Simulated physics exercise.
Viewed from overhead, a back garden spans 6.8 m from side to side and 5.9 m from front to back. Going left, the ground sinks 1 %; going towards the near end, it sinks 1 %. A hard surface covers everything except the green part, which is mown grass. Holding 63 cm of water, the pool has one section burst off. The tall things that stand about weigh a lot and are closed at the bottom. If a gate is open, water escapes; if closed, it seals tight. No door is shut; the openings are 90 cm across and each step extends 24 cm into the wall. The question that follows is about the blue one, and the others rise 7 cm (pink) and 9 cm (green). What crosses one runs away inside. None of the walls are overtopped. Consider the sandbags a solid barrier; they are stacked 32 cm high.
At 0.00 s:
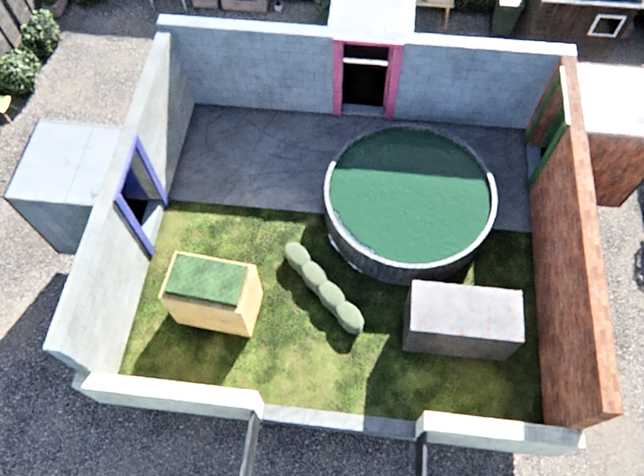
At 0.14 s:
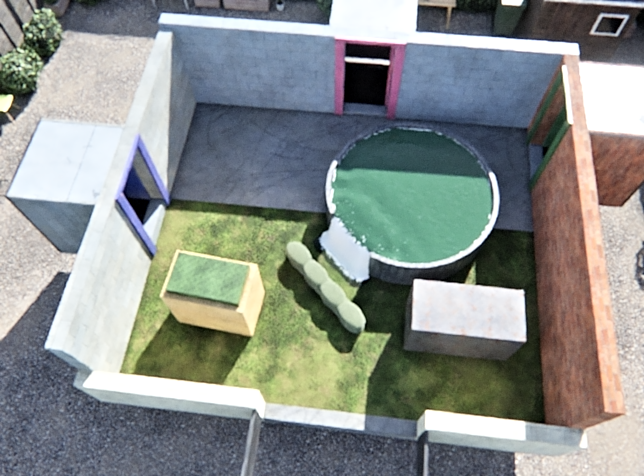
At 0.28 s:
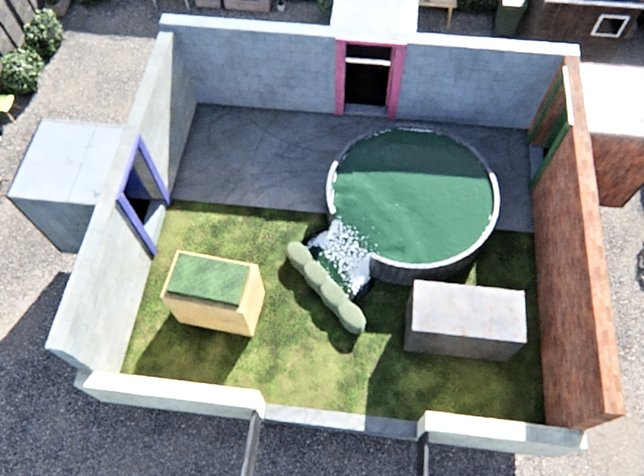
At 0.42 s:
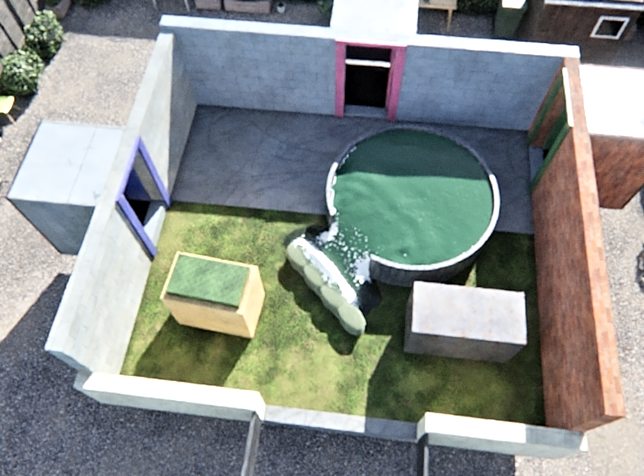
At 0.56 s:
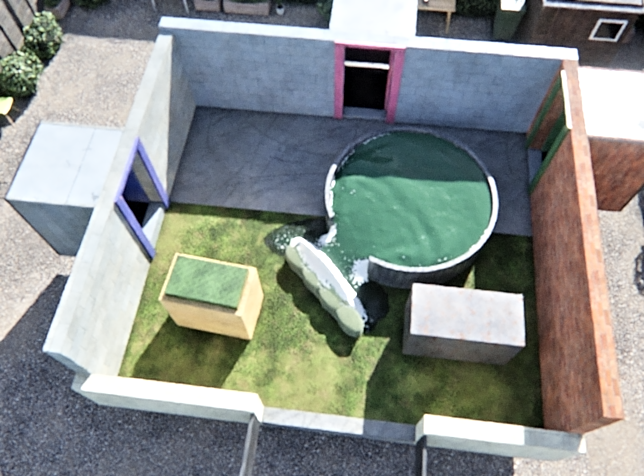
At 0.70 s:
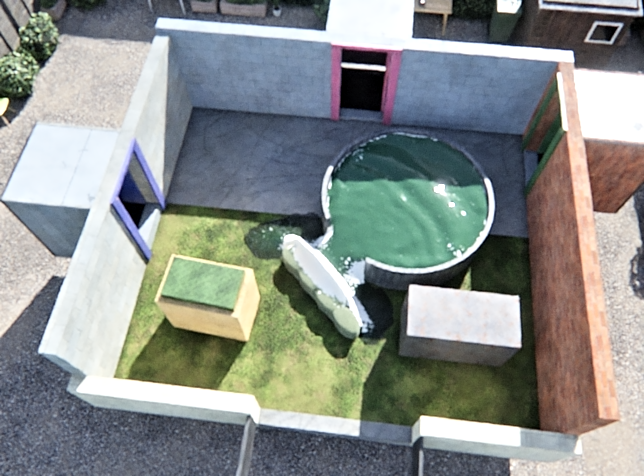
A round pool of green water burst open at its lower left side, and foamy water poured out against a pale, lumpy barrier, then spread around its upper end onto the grass.
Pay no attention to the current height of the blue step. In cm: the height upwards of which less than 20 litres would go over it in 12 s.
8 cm.
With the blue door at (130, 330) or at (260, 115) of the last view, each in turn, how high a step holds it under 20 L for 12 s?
Roughly 7.5 cm, then roughly 8.5 cm.
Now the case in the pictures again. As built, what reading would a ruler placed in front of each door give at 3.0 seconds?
In cm - blue: 8, pink: 1, green: 0.
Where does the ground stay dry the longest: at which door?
That's the green one.
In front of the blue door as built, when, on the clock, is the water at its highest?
Peak: Close to 3.6 s.
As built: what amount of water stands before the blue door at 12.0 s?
Some 9.5 cm.
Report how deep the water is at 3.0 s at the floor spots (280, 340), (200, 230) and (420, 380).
First 6, then 5, then 3 cm.
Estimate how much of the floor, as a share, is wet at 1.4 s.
Around 25 per cent of the free floor.
After 1.4 s water covers 25 % of the floor, deepest (58 cm) near (318, 276); it has not reached the blue door.
After 3.0 s water covers 70 % of the floor, deepest (42 cm) near (318, 276); 8 cm at the blue door, 0 litres in over its 26 cm step.
After 12.0 s water covers 95 % of the floor, deepest (17 cm) near (318, 276); 10 cm at the blue door, 0 litres in over its 26 cm step.
At the blue door as built, the water arrived by 2.6 s and peaked near 11 cm at 3.6 s.
Run again over the same 12 s with other heights there, 51 litres in over 6.5 cm, 8 litres over 9 cm. The limit of 20 litres is kept from about 8 cm up.
